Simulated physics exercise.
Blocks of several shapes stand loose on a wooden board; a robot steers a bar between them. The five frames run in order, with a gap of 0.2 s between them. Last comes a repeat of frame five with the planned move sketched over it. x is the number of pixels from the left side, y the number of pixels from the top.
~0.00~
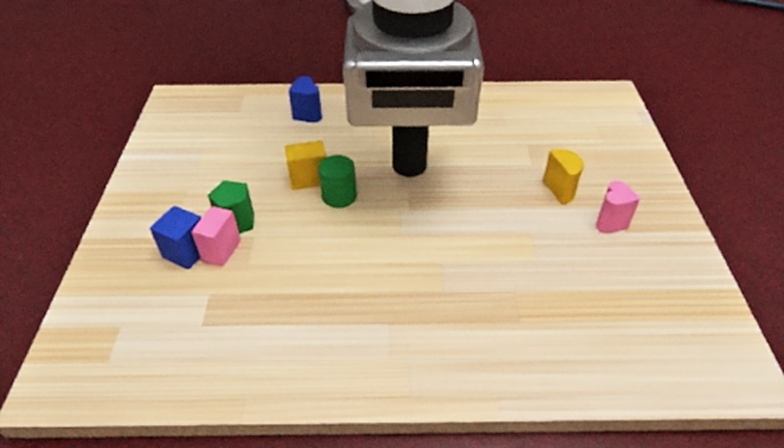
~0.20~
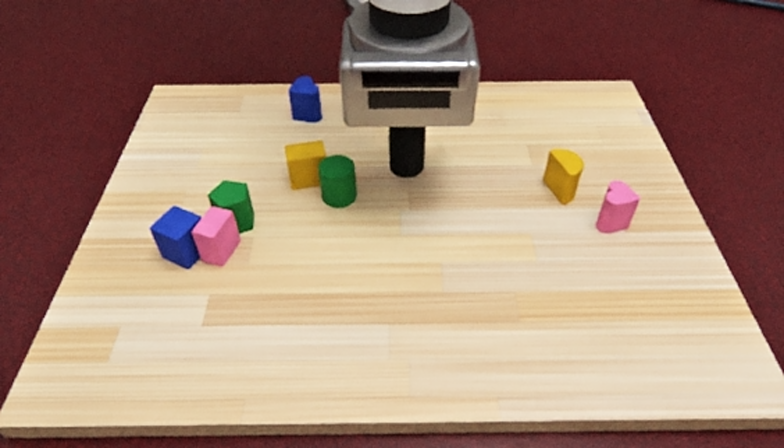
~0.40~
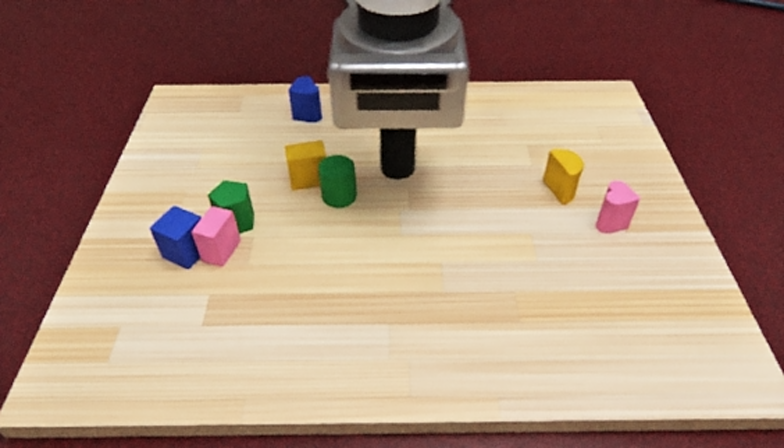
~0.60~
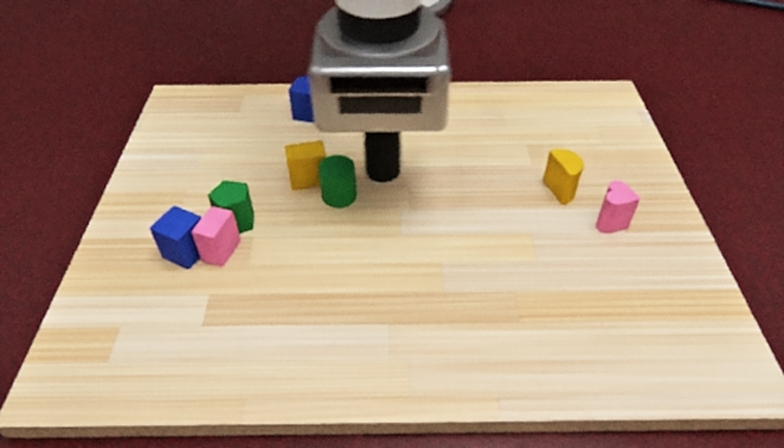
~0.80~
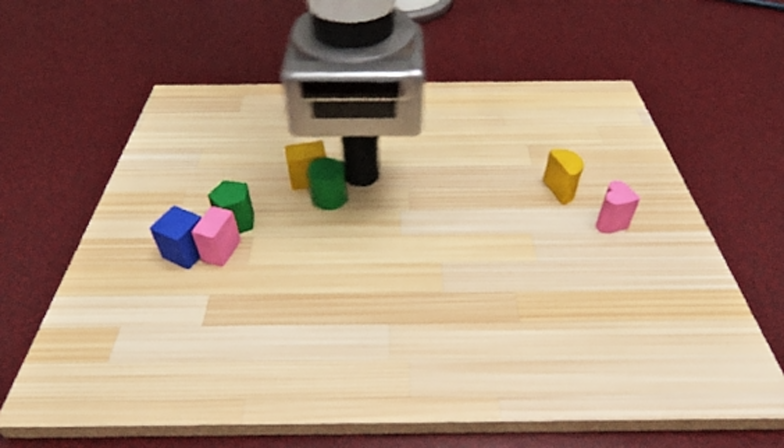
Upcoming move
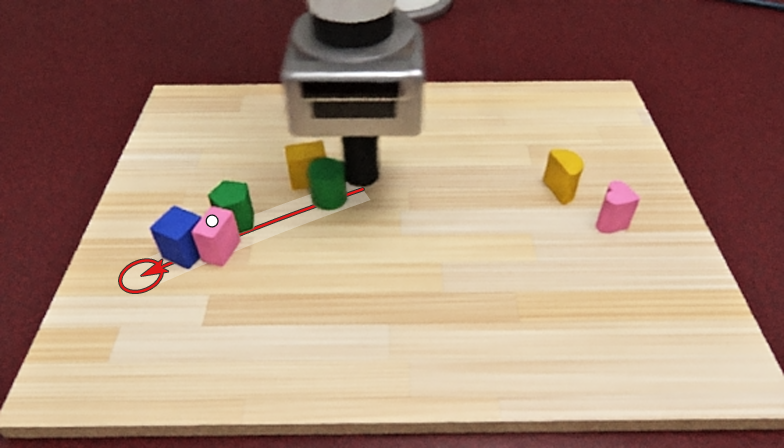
To begin with, a robot's dark bar stands upright on a wooden board, just right of a green cylinder and a yellow block, with other colored blocks scattered around. The bar slides slowly left toward the cylinder, then nudges it slightly left while the blue, pink and other visible blocks stay still.
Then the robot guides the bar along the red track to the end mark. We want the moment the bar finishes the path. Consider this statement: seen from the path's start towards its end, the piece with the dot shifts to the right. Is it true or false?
Answer: False.
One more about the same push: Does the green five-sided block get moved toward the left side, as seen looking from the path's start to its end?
No, it doesn't check out.
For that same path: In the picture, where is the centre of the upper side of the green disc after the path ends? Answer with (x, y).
My estimate: (214, 184).
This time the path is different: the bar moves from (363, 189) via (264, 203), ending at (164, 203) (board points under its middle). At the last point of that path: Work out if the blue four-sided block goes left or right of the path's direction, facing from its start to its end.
Out to the left.
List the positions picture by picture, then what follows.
Lower end of the bar (410, 166), tops of blocks, blue four-sided block (175, 222), pink oblong block (212, 221), green five-sided block (229, 192), yellow oblong block (305, 150), green disc (336, 166), in the first picture.
Bar (407, 167), blocks as before, in the second picture.
Bar (398, 168), blocks as before, in the third picture.
Bar (383, 171), blocks as before, in the fourth picture.
Bar (362, 176), blue four-sided block (175, 222), pink oblong block (212, 221), green five-sided block (229, 192), yellow oblong block (305, 150), green disc (326, 168), in the fifth picture.
The drawn path runs from (363, 189) over (294, 214) and (221, 242) to (141, 276); the dot is on the pink oblong block.
What follows on the original path. One third of the way, bar (292, 200); green five-sided block (213, 194), turned 30° anticlockwise; green disc (251, 184).
Two thirds of the way, bar (215, 229); blue four-sided block (163, 225); pink oblong block (187, 240); green five-sided block (173, 192), turned 110° anticlockwise; green disc (214, 184).
At the end, bar (135, 262); blue four-sided block (89, 239), turned 60° clockwise; pink oblong block (154, 267), turned 50° anticlockwise; green five-sided block (173, 192), turned 110° anticlockwise; yellow oblong block not moved; green disc (214, 184).
